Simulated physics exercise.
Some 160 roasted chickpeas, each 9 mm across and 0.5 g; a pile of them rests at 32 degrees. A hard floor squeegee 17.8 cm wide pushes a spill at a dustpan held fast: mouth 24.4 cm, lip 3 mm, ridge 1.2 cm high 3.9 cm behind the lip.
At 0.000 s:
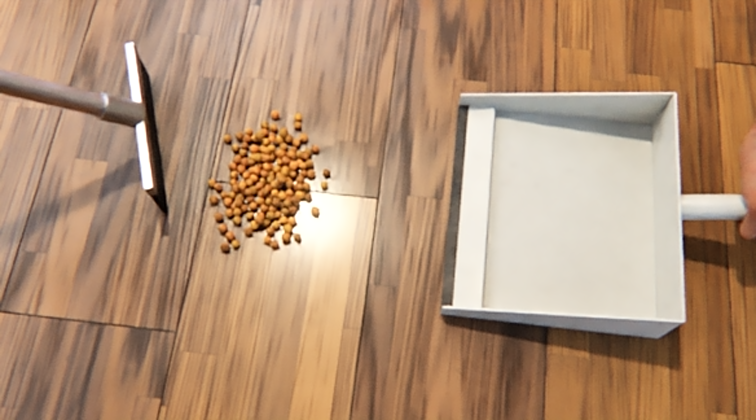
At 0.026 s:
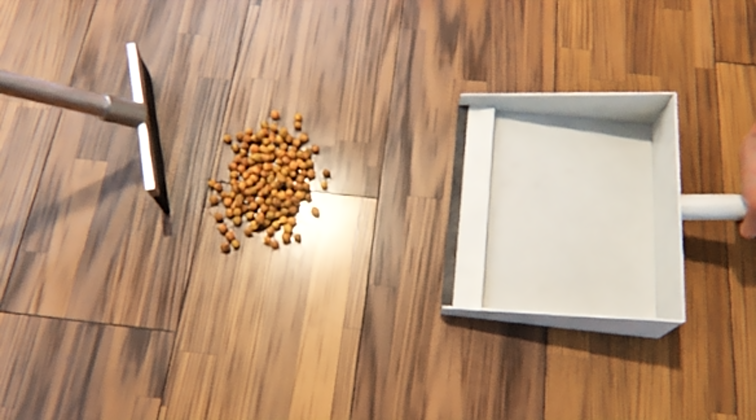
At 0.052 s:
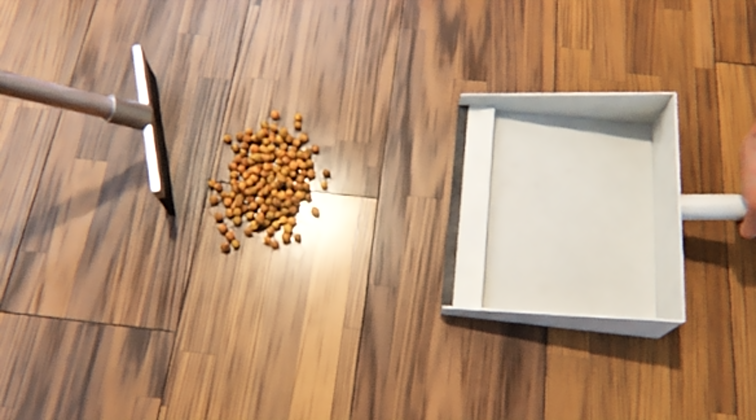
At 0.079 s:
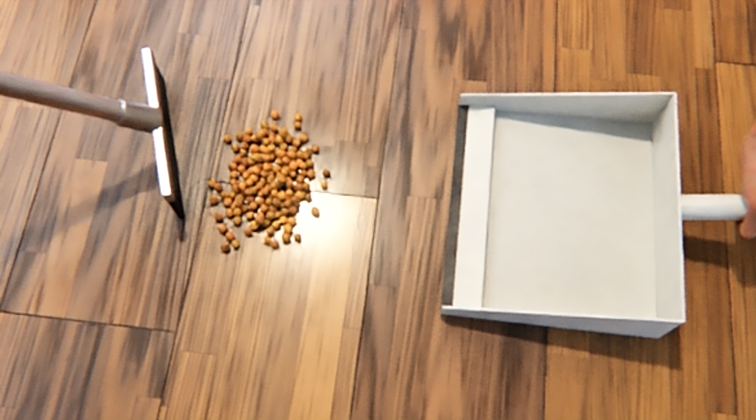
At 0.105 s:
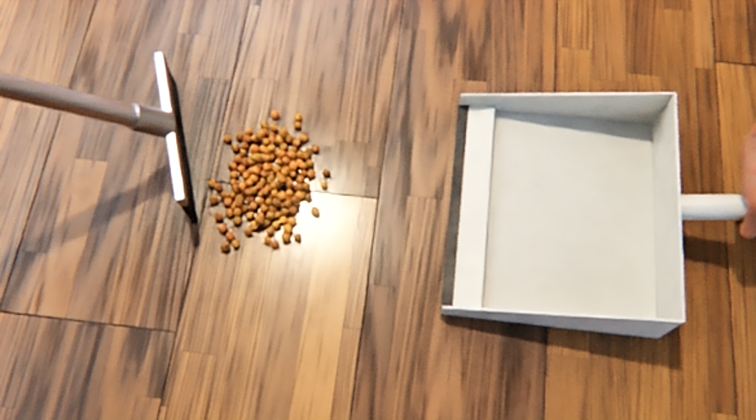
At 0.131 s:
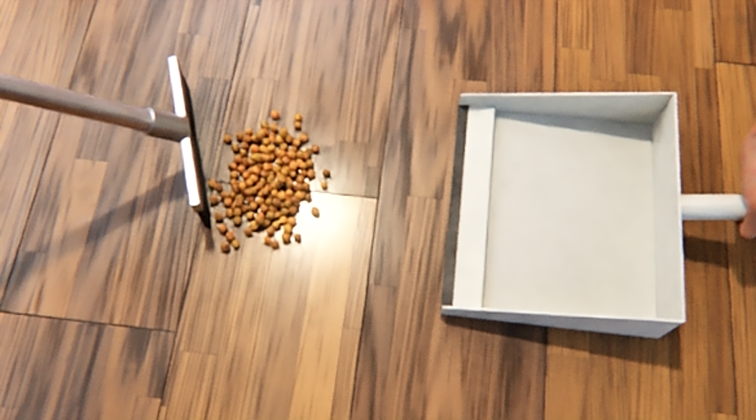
A hand held a white dustpan still by its handle on a wooden floor while a long-handled squeegee slid right, closing in on a small pile of roasted chickpeas, which stayed put.
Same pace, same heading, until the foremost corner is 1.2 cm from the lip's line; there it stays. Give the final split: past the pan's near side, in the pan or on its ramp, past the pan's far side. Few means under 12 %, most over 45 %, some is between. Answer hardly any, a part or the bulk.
Past the pan's near side: Hardly any; in the pan or on its ramp: Hardly any; past the pan's far side: Hardly any.
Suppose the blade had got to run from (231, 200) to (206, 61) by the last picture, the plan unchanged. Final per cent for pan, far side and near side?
Pan 25, far 15, near 5.
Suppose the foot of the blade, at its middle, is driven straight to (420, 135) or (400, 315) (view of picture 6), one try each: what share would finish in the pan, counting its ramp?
Some 15 and 0 per cent.
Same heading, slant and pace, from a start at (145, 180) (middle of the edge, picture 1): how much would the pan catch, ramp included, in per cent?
Some 0 per cent.
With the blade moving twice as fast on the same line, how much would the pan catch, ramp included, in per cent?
Then about 20 per cent.
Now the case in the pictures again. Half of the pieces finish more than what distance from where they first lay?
Some 16 cm.
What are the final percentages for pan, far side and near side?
Near side 5; pan 5; far side 5.
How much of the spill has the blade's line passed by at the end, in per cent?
About 20 per cent.
After 0.33 s, middle of the blade 16 cm from the lip; 0 % over the lip, far side 0 %, near side 0 %.
After 0.46 s, middle of the blade 8 cm from the lip; 0 % over the lip, far side 5 %, near side 0 %.
After 0.72 s, middle of the blade 4 cm from the lip; 5 % over the lip, far side 5 %, near side 5 %.
By 1.0 s all is still; near side 5 %, pan 5 %, far side 5 %, in front of the lip or behind the blade 90 %.
